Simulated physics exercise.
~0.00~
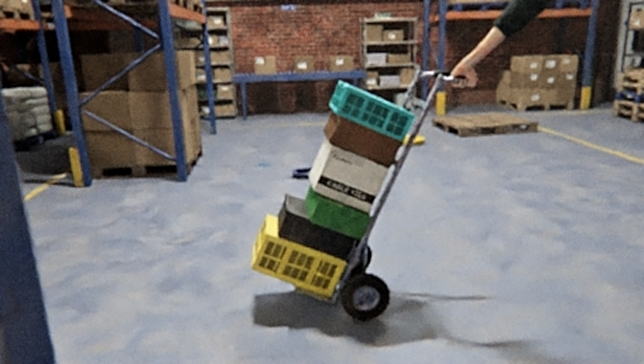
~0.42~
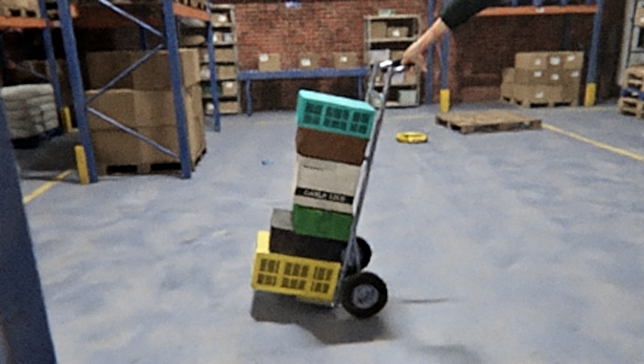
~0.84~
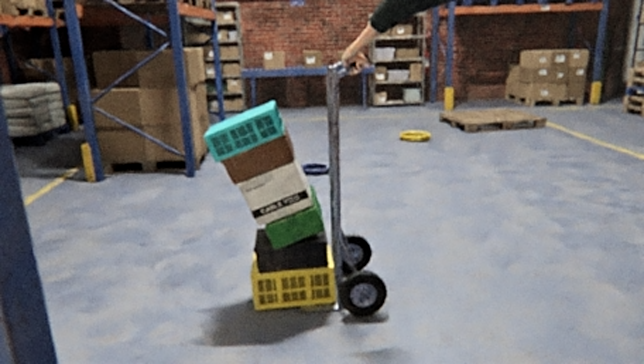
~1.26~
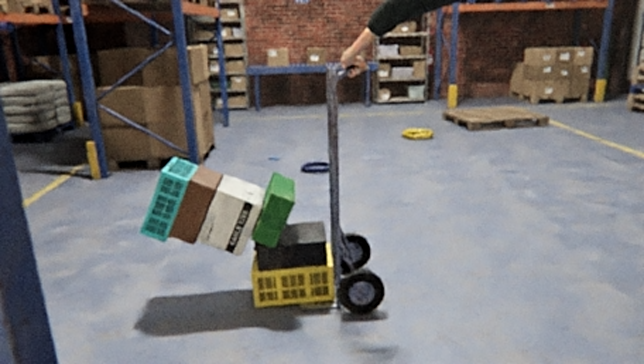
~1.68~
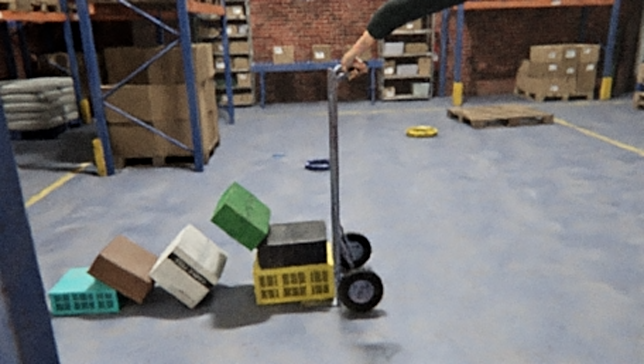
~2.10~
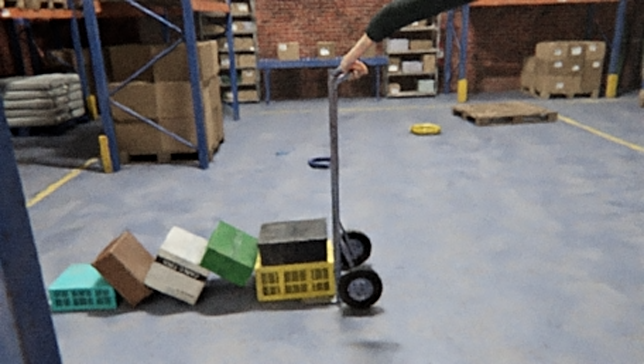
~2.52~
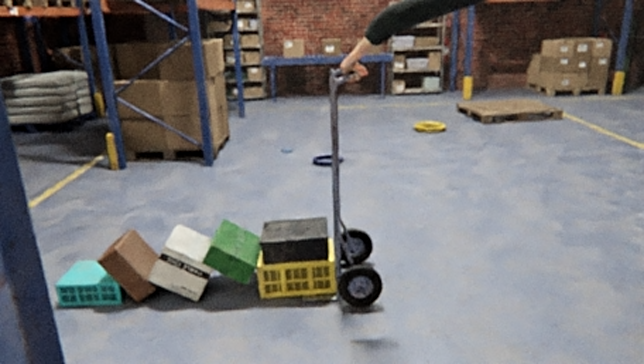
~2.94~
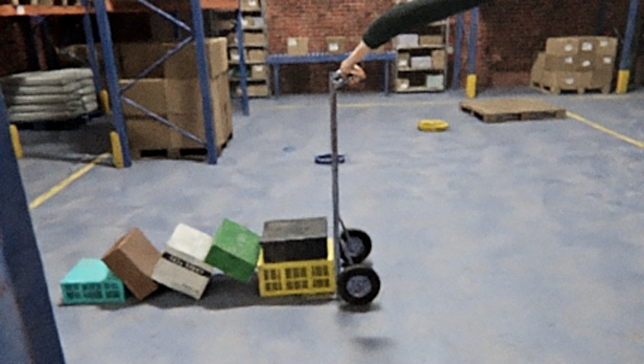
Hand truck swinging upright in a warehouse, its upper four boxes toppling left to the floor while black and yellow ones stay.
